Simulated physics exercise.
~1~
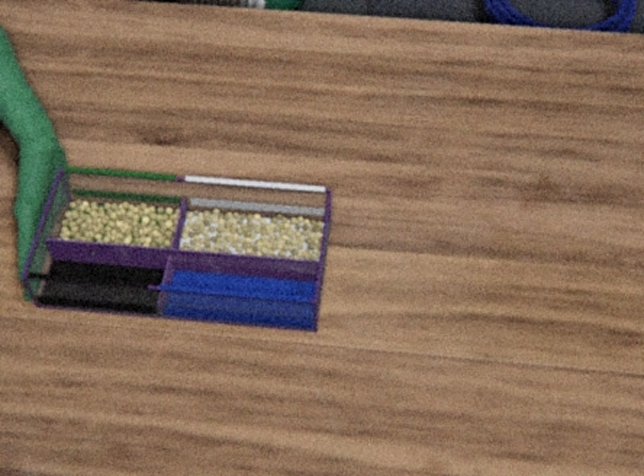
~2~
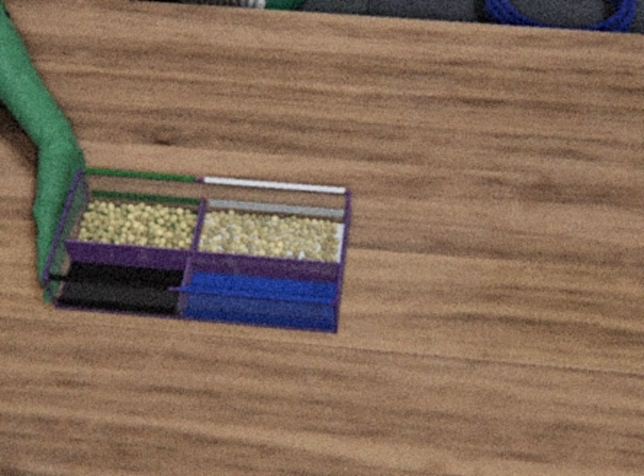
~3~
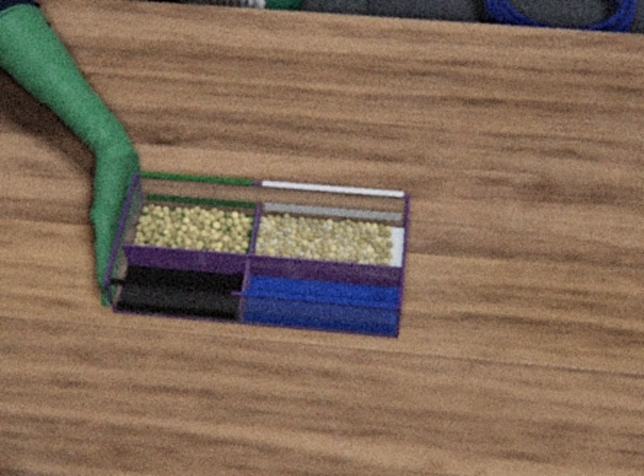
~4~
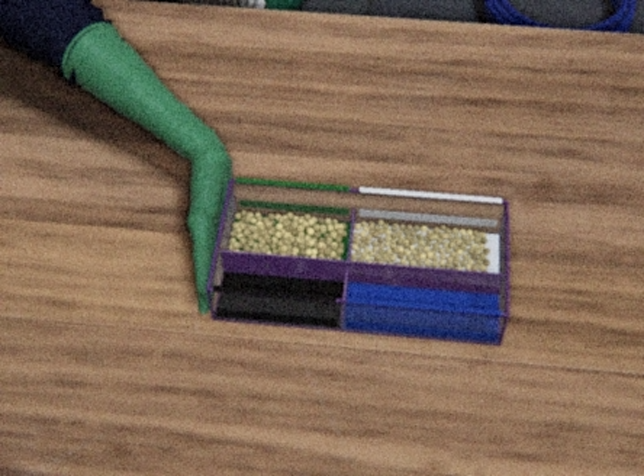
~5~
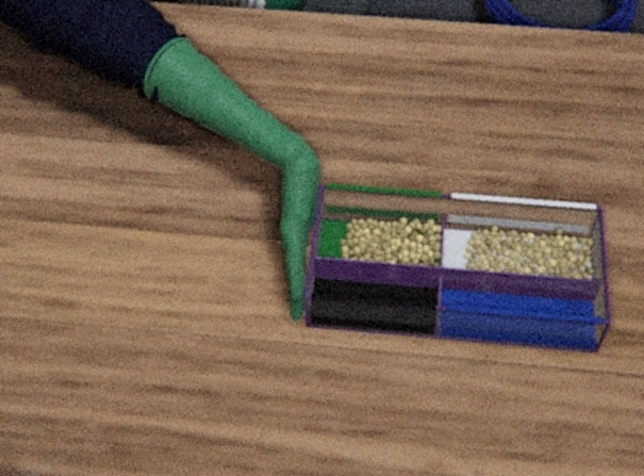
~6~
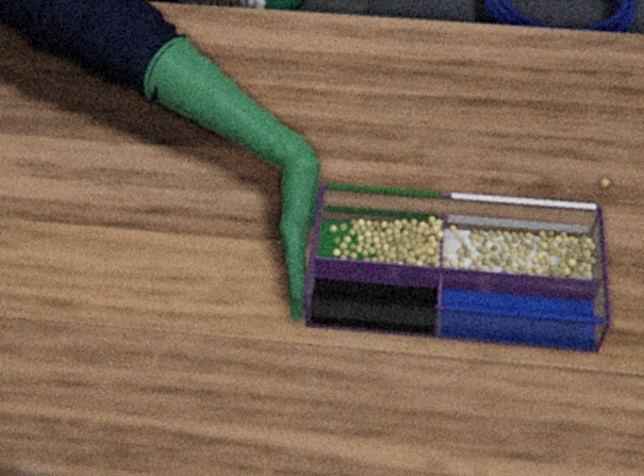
A green-gloved hand pushes a tray of soya beans right and stops, beans still divided evenly.
